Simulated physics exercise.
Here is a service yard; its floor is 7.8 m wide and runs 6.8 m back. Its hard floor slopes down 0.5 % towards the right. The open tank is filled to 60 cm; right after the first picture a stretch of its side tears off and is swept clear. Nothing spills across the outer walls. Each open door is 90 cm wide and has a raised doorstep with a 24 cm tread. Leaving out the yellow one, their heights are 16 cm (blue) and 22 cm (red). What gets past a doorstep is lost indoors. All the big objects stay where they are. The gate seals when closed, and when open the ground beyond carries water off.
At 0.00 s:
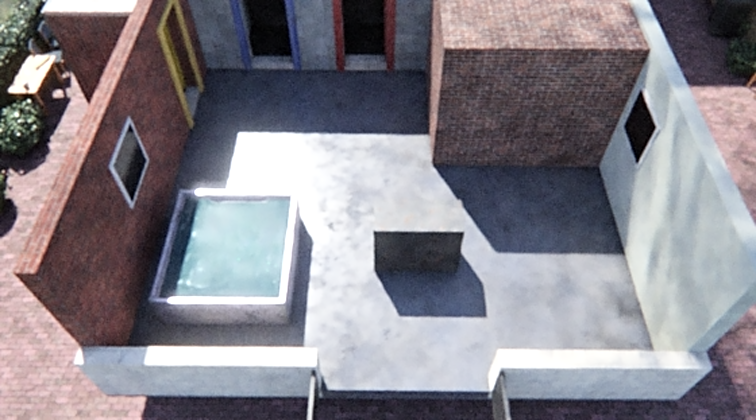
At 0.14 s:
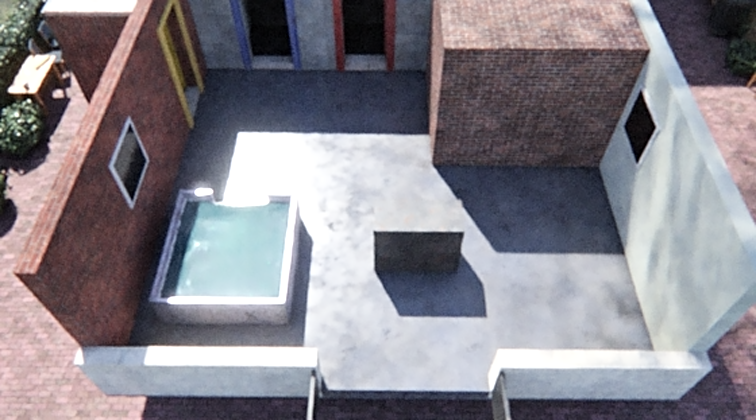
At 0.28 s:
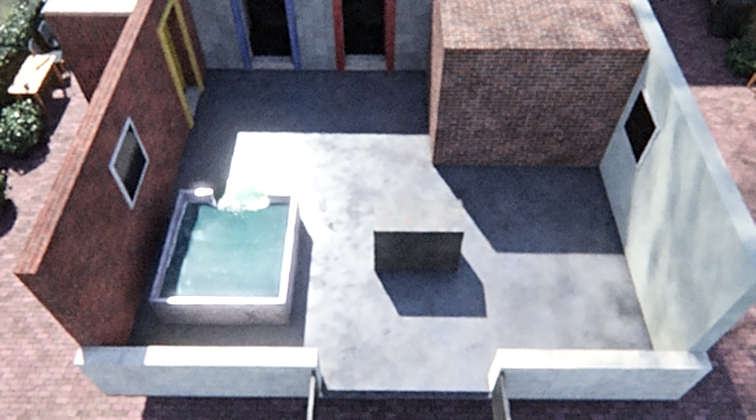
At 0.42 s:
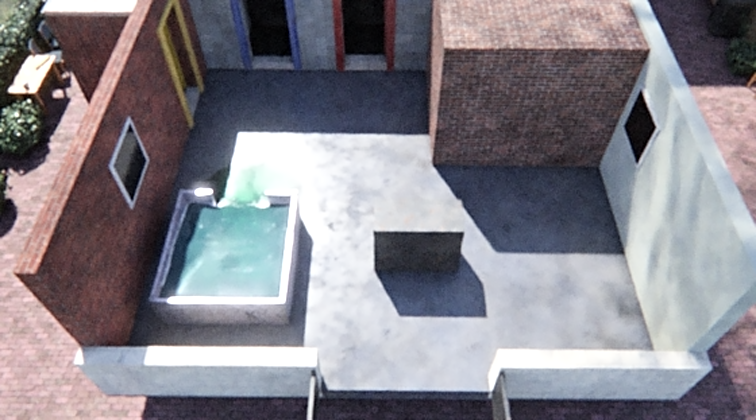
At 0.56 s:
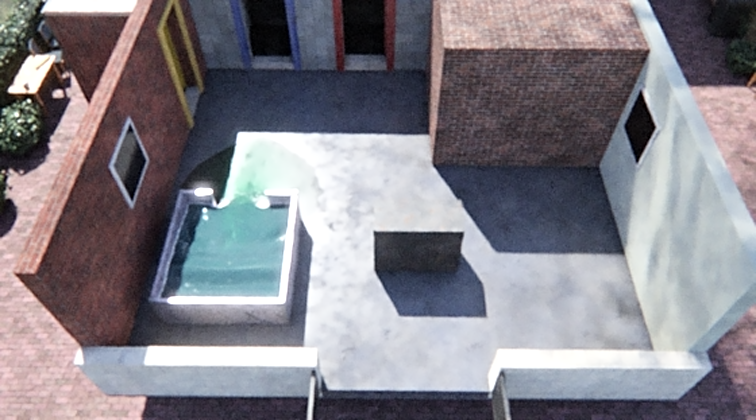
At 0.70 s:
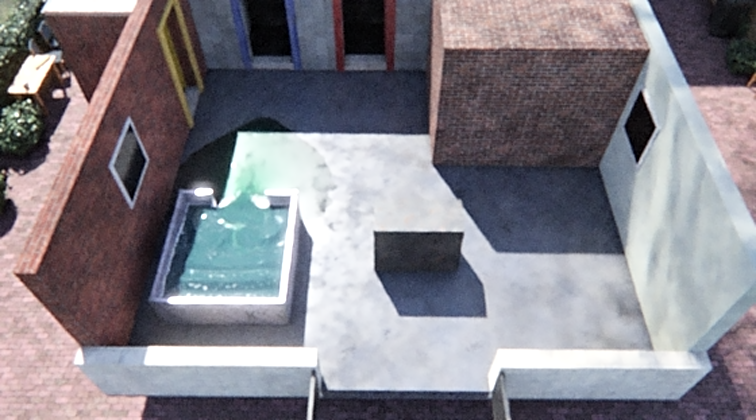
Greenish water pours over the far side of a square tank and spreads across the courtyard floor.
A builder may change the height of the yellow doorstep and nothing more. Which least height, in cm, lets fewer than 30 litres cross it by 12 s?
Some 8.5 cm above the ground.
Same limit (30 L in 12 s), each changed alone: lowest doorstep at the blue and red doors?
Roughly 14.5 cm at blue and 11.0 cm at red.
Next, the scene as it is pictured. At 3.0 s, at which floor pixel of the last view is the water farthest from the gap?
Around (418, 74).
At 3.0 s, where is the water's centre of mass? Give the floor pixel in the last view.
Around (259, 182).
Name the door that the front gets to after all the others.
It is the red one.
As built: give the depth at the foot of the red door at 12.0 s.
Some 7.5 cm.
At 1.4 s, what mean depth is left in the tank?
Roughly 42 cm on average.
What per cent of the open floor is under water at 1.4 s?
Near 25 per cent is wet.
After 1.4 s water covers 25 % of the floor, deepest (34 cm) near (250, 213); 7 cm at the yellow door, 0 litres in over its 16 cm doorstep.
After 3.0 s water covers 35 % of the floor, deepest (26 cm) near (224, 72); 9 cm at the yellow door, 0 litres in over its 16 cm doorstep.
After 12.0 s water covers 85 % of the floor, deepest (9 cm) near (395, 240); 7 cm at the yellow door, 1 litre in over its 16 cm doorstep.
At the yellow door as built, the water arrived by 1.3 s and peaked near 15 cm at 4.2 s.
With a doorstep of 7.5 cm, 43 litres would have come in within the 12 s; with 10 cm, 16 litres. So under 30 litres takes about 8.5 cm.
